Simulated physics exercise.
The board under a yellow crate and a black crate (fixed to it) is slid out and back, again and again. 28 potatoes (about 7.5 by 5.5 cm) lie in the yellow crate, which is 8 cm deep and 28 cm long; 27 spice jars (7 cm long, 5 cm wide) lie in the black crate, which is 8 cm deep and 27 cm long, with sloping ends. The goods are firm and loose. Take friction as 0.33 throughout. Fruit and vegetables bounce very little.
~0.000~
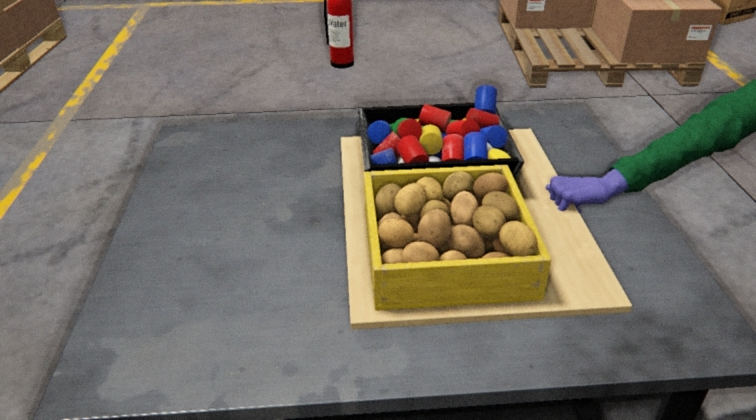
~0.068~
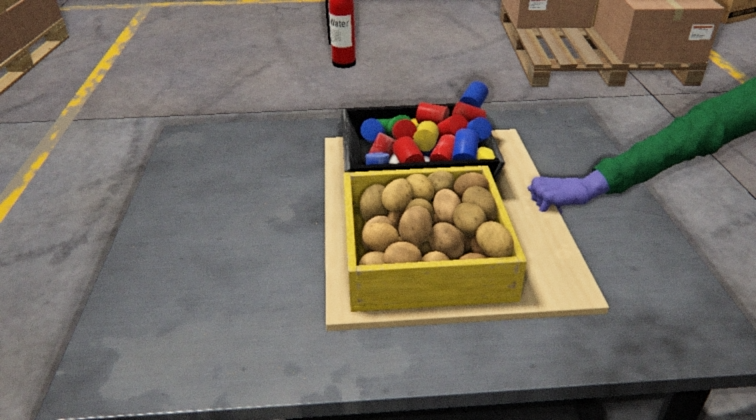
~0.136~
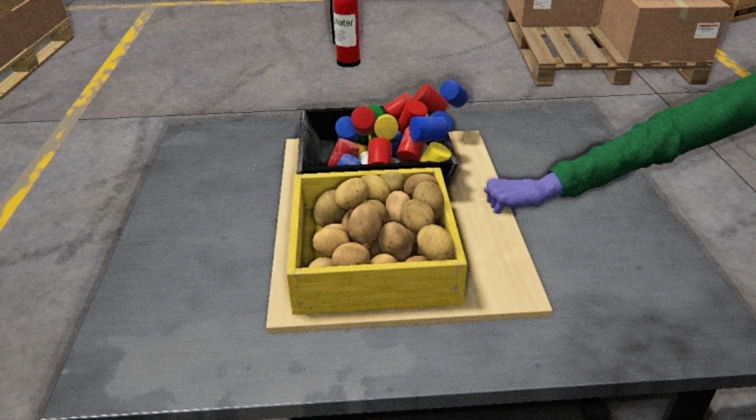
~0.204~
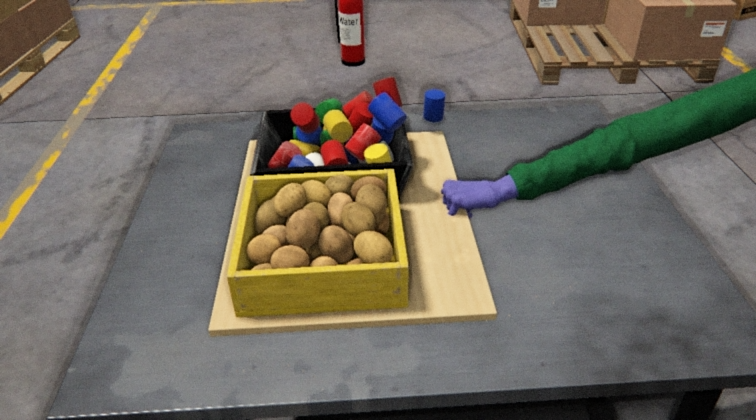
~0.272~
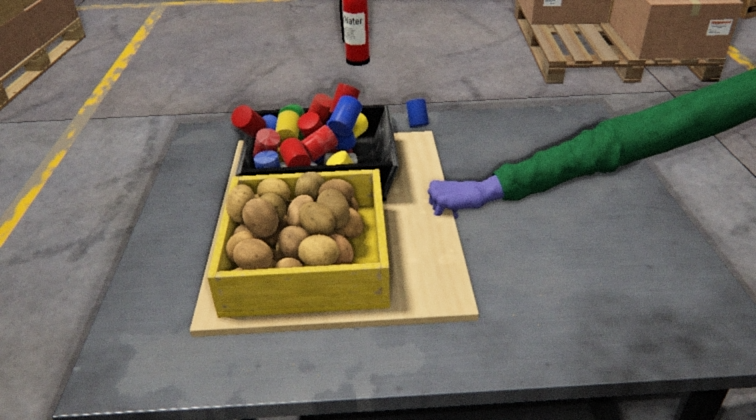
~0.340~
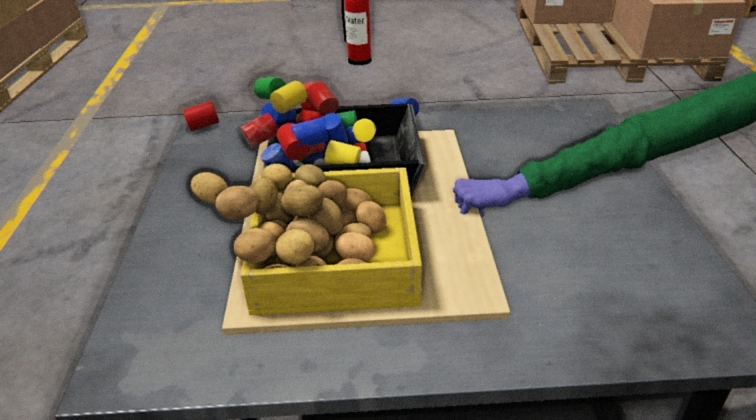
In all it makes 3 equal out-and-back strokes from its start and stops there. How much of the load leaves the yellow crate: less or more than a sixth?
More than one in six of the potatoes leave the yellow crate.
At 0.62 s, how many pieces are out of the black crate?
Out by then, roughly: Black crate 8.
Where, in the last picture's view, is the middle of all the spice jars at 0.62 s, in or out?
At about (444, 131).
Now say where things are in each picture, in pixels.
In the first picture (we follow the rim corner now nearest the camera), yellow crate at (382, 267); black crate (its farthest corner) at (491, 103); board 0 cm from its start; nothing out yet.
In the second picture, yellow crate at (356, 268); black crate at (475, 104); board 5 cm from its start.
In the third picture, yellow crate at (295, 271); black crate at (435, 105); board 16 cm from its start; 1 out, the lowest jar at (454, 94).
In the fourth picture, yellow crate at (235, 274); black crate at (397, 106); board 27 cm from its start; 1 out, the lowest jar at (434, 106).
In the fifth picture, yellow crate at (216, 274); black crate at (385, 106); board 31 cm from its start; 1 out, the lowest jar at (418, 113).
In the sixth picture, yellow crate at (249, 272); black crate at (408, 105); board 26 cm from its start; 5 out, the lowest jar at (404, 108).
After 0.62 s, 7 of 28 out of the yellow crate and 8 of 27 out of the black crate.
After 0.98 s, 12 of 28 out of the yellow crate and 15 of 27 out of the black crate.
After 1.47 s, 13 of 28 out of the yellow crate and 19 of 27 out of the black crate.
When it is over (at 2.11 s), 13 of 28 out of the yellow crate and 20 of 27 out of the black crate. Asked share, 13 of 28, 46 per cent.
